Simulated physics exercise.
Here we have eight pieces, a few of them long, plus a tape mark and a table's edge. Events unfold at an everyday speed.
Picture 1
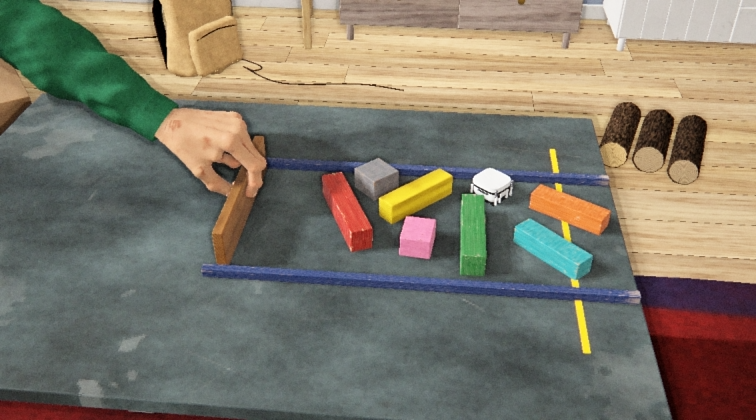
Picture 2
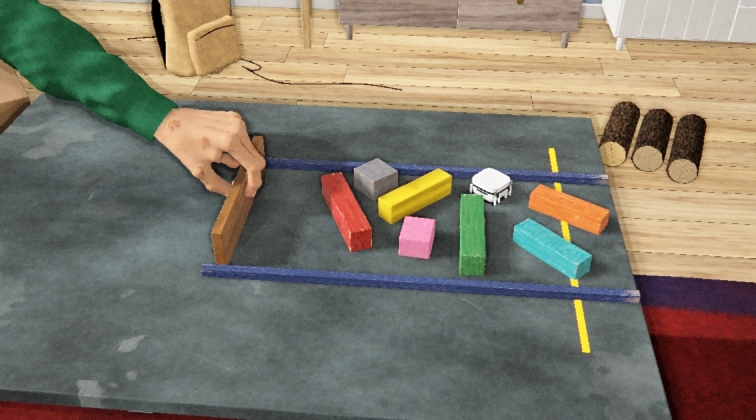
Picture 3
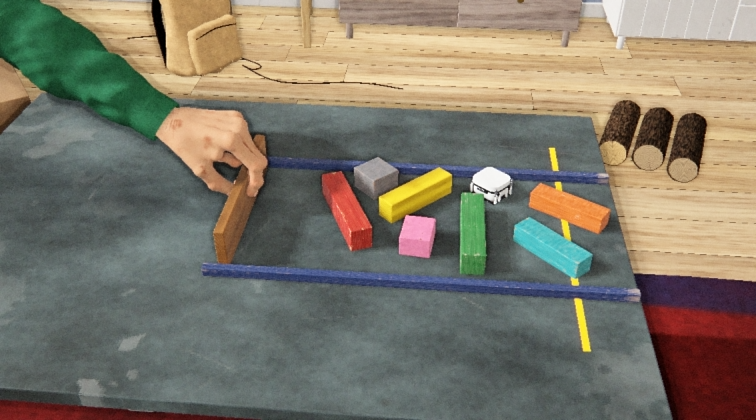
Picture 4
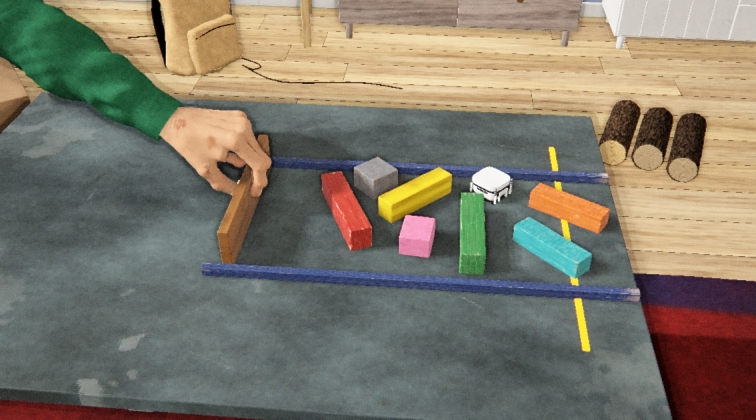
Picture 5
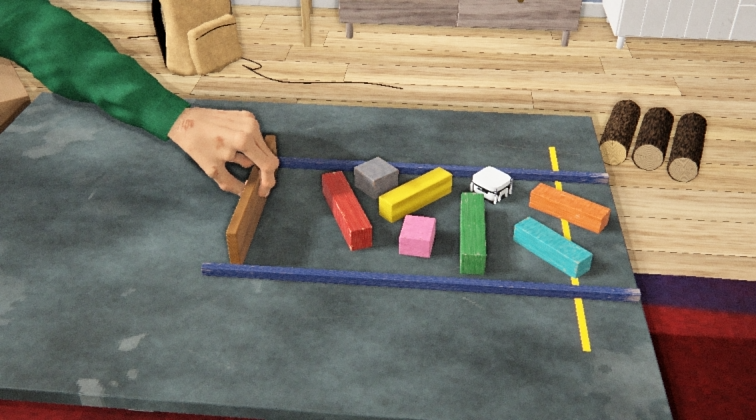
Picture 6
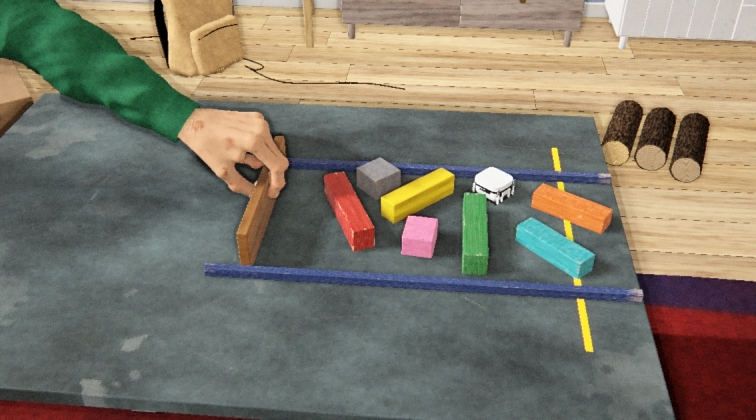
Hand in a green sleeve slowly sliding a wooden board right between blue strips toward colourful blocks lying still on a table.
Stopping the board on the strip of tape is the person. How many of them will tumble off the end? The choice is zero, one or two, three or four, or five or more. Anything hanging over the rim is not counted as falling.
Count: Three or four.
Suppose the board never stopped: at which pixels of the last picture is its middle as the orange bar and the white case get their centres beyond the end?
For the orange bar, about (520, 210); for the white case, about (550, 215).
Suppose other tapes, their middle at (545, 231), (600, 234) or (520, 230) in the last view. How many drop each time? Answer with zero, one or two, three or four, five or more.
In turn: 1 or 2; more than four; not one.
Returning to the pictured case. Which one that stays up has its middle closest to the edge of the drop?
The yellow stick ends nearest.
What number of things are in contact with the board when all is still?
2 touch it.
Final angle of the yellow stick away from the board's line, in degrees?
The angle is about 10 degrees.
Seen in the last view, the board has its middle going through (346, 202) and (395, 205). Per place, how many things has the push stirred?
Answer - first 2, then 4.
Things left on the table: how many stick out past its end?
Number: 1.
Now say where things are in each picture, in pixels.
Orange bar (569, 209); turquoise bar (552, 249); white case (492, 187); board (242, 198); tape (567, 234), in the first picture.
Turquoise bar (551, 248); yellow stick (416, 196), in the second picture.
White case (491, 186); board (243, 197), in the third picture.
Orange bar (569, 208); pink block (417, 236), in the fourth picture.
Turquoise bar (552, 247); green bar (472, 232), in the fifth picture.
Orange bar (571, 208); turquoise bar (554, 247); white case (494, 186); board (264, 198); tape (569, 232), in the sixth picture.
A little later, none off yet; orange bar at rest near (571, 208); turquoise bar at rest near (554, 247); white case at rest near (494, 186).
Next, none off yet; orange bar shifted a little near (592, 214); turquoise bar shifted a little near (578, 248); white case shifted well along near (543, 189).
When it is over, the number that fall off is three or four; down, green bar, white case, turquoise bar and orange bar.
